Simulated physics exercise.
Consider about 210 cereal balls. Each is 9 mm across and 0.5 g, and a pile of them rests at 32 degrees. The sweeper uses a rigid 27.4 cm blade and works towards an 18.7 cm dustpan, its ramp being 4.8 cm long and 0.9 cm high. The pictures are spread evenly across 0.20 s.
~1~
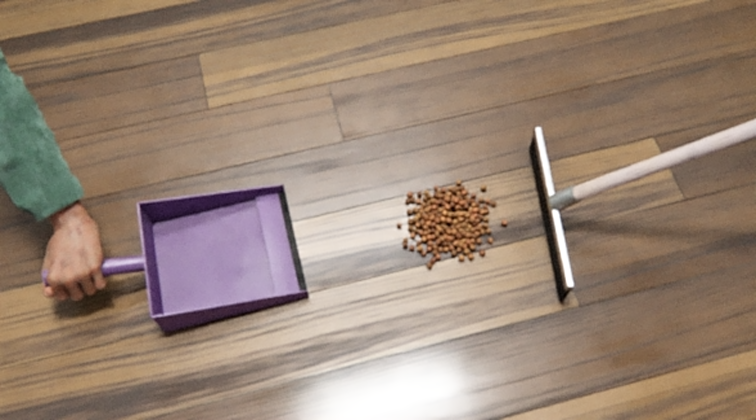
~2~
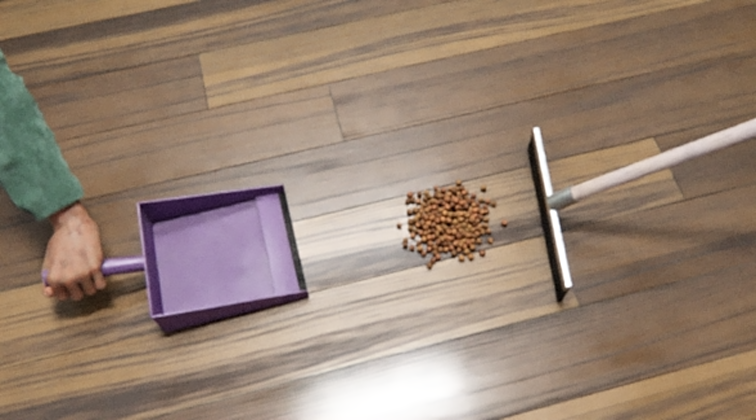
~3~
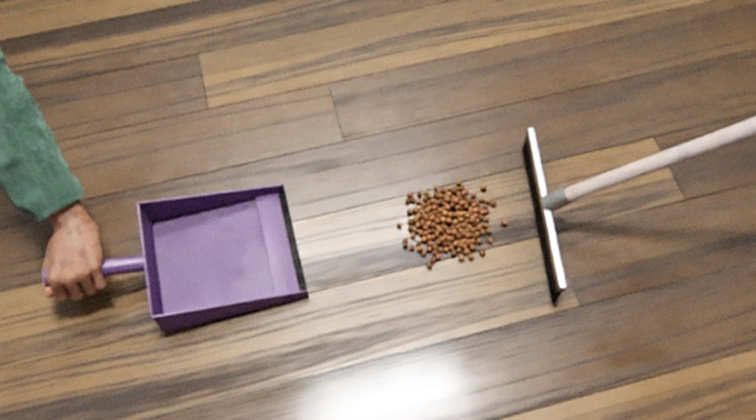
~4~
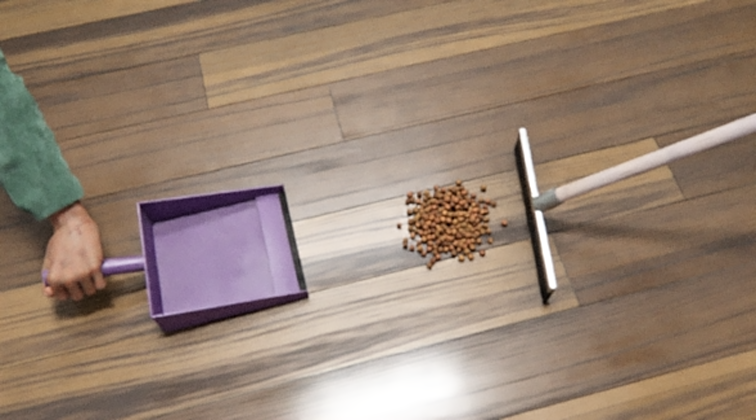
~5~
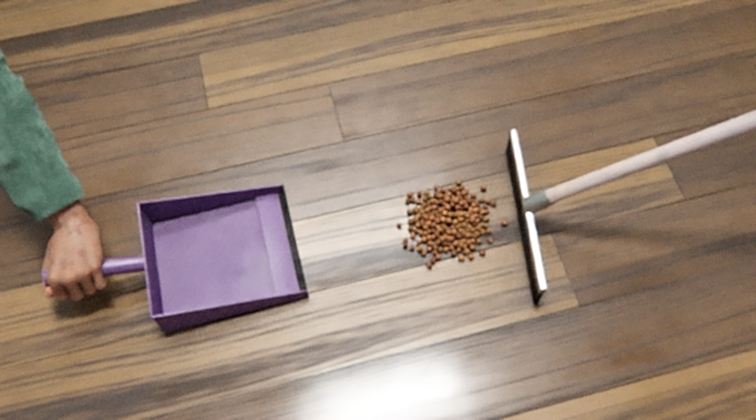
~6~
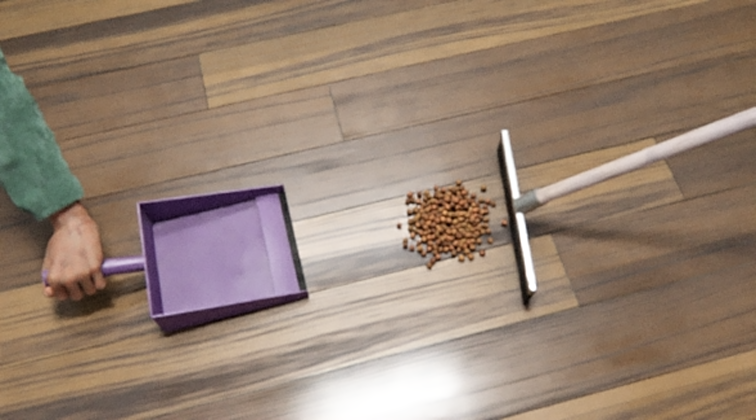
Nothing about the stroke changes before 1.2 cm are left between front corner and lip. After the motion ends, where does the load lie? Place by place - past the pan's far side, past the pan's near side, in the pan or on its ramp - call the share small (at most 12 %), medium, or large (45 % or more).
Past the pan's far side - small, past the pan's near side - small, in the pan or on its ramp - medium.
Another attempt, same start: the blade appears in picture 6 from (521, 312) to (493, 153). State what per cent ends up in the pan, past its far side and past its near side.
Final per cent - pan 5, far 0, near 25.
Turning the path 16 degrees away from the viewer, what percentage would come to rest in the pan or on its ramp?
Around 25 %.
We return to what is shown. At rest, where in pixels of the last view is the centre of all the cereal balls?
My guess is close to (300, 234).
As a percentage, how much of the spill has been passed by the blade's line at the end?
I'd put it near 0 in a hundred.
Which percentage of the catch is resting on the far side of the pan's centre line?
Something like 40 in a hundred.
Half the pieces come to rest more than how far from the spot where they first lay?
24 cm or thereabouts.
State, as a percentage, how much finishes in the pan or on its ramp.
Near 30 in every hundred.
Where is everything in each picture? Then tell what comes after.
The first picture shows blade from (569, 287) to (537, 133), moved 0.0 cm, 0 of the pieces shifted so far; middle of the pieces at (446, 222); pan at (215, 261).
The second picture shows blade from (567, 287) to (535, 133), moved 0.3 cm, 0 of the pieces shifted so far; middle of the pieces at (446, 222).
The third picture shows blade from (561, 288) to (530, 134), moved 1.2 cm, 0 of the pieces shifted so far; middle of the pieces at (446, 222).
The fourth picture shows blade from (552, 289) to (521, 135), moved 2.5 cm, 0 of the pieces shifted so far; middle of the pieces at (446, 222).
The fifth picture shows blade from (542, 290) to (513, 135), moved 4.0 cm, 0 of the pieces shifted so far; middle of the pieces at (446, 222).
The sixth picture shows blade from (532, 291) to (504, 136), moved 5.5 cm, 0 of the pieces shifted so far; middle of the pieces at (446, 222); pan at (215, 261).
Then, 0.40 s after the last picture, middle of the blade 19 cm from the lip; 0 % over the lip, far side 0 %, near side 5 %.
Then, 0.66 s after the last picture, middle of the blade 10 cm from the lip; 0 % over the lip, far side 5 %, near side 5 %.
Then, 1.03 s after the last picture, middle of the blade 4 cm from the lip; 30 % over the lip, far side 5 %, near side 5 %.
In the end, far side 5 %, near side 5 %, pan 30 %, in front of the lip or behind the blade 60 %.
